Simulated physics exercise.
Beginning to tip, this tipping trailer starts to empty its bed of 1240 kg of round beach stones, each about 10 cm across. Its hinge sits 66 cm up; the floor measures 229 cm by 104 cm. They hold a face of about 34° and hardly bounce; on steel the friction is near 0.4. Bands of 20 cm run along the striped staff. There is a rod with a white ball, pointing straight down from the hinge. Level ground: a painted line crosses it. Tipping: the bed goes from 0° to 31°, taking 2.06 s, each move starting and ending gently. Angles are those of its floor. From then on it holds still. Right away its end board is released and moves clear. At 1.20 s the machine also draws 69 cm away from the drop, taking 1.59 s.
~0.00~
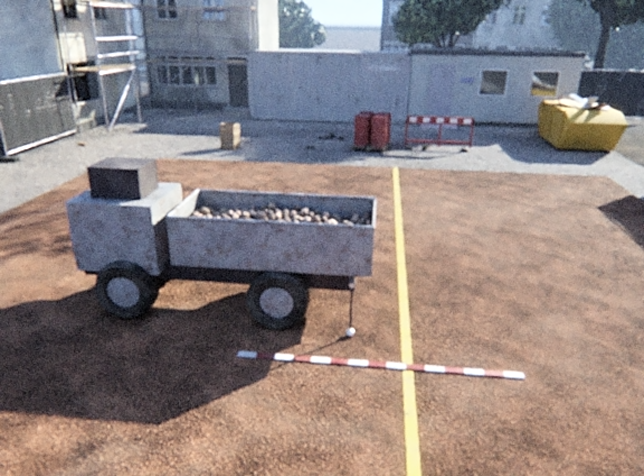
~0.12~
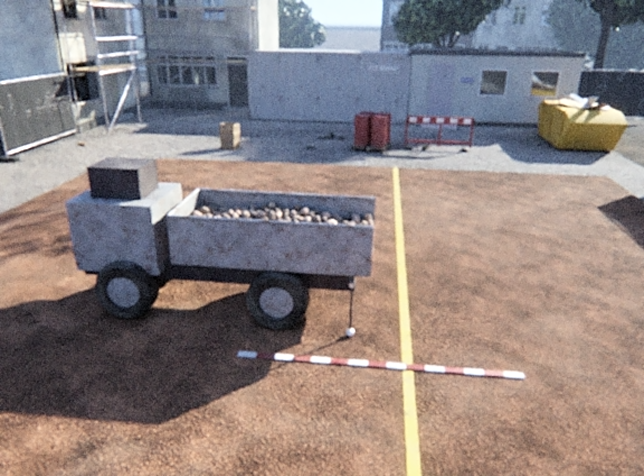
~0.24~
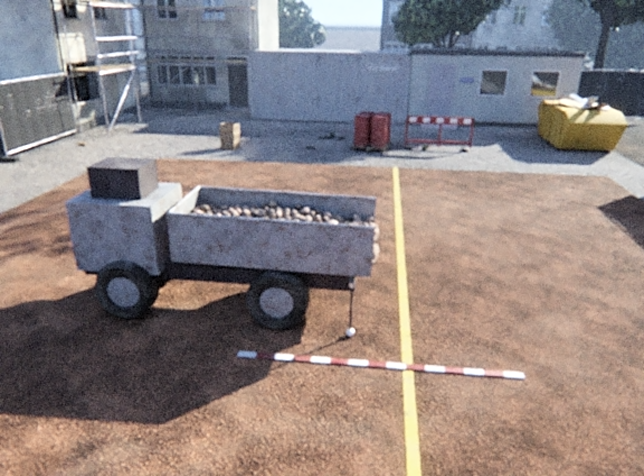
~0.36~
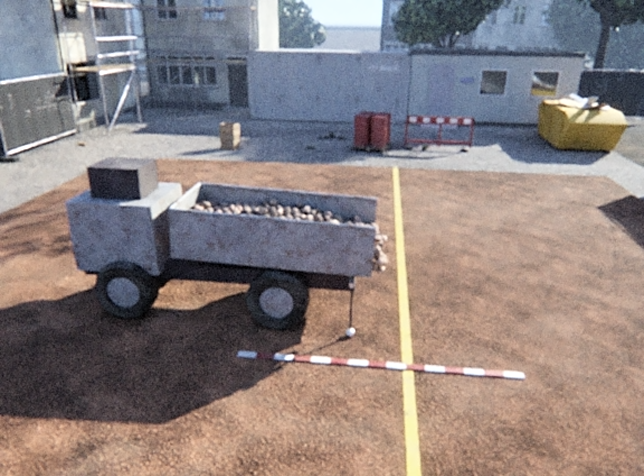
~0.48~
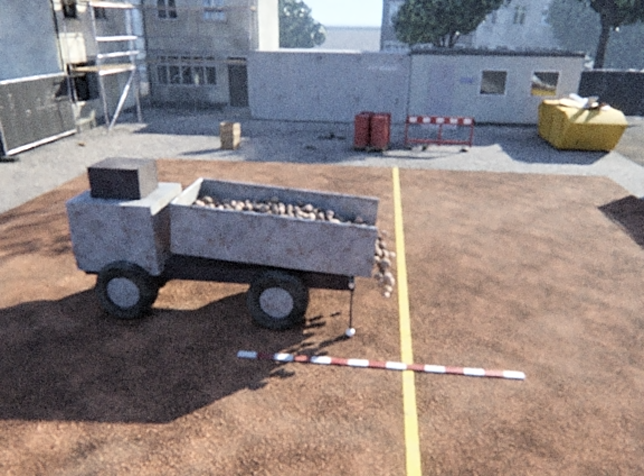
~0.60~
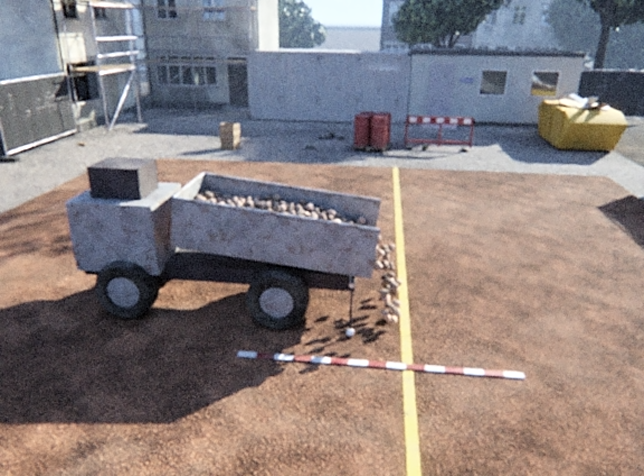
A grey truck's bed filled with round stones tilts up slightly at its front end while the truck stays in place, and a few stones slide off the right end and drop toward the ground near a yellow line.
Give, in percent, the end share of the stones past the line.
Near 35 percent.
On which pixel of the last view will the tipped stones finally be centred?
Roughly at pixel (384, 305).
After 1.5 s the floor is at 26°; 78 % in the bed, 16 % short of the line, 5 % past the line; the foremost stones are at (460, 319).
After 2.2 s the floor is at 31°; 39 % in the bed, 42 % short of the line, 19 % past the line; the foremost stones are at (480, 322).
After 3.2 s the floor is at 31°; 0 % in the bed, 67 % short of the line, 33 % past the line; the foremost stones are at (493, 312).
After 6.2 s the floor is at 31°; 0 % in the bed, 67 % short of the line, 33 % past the line; the foremost stones are at (493, 311).
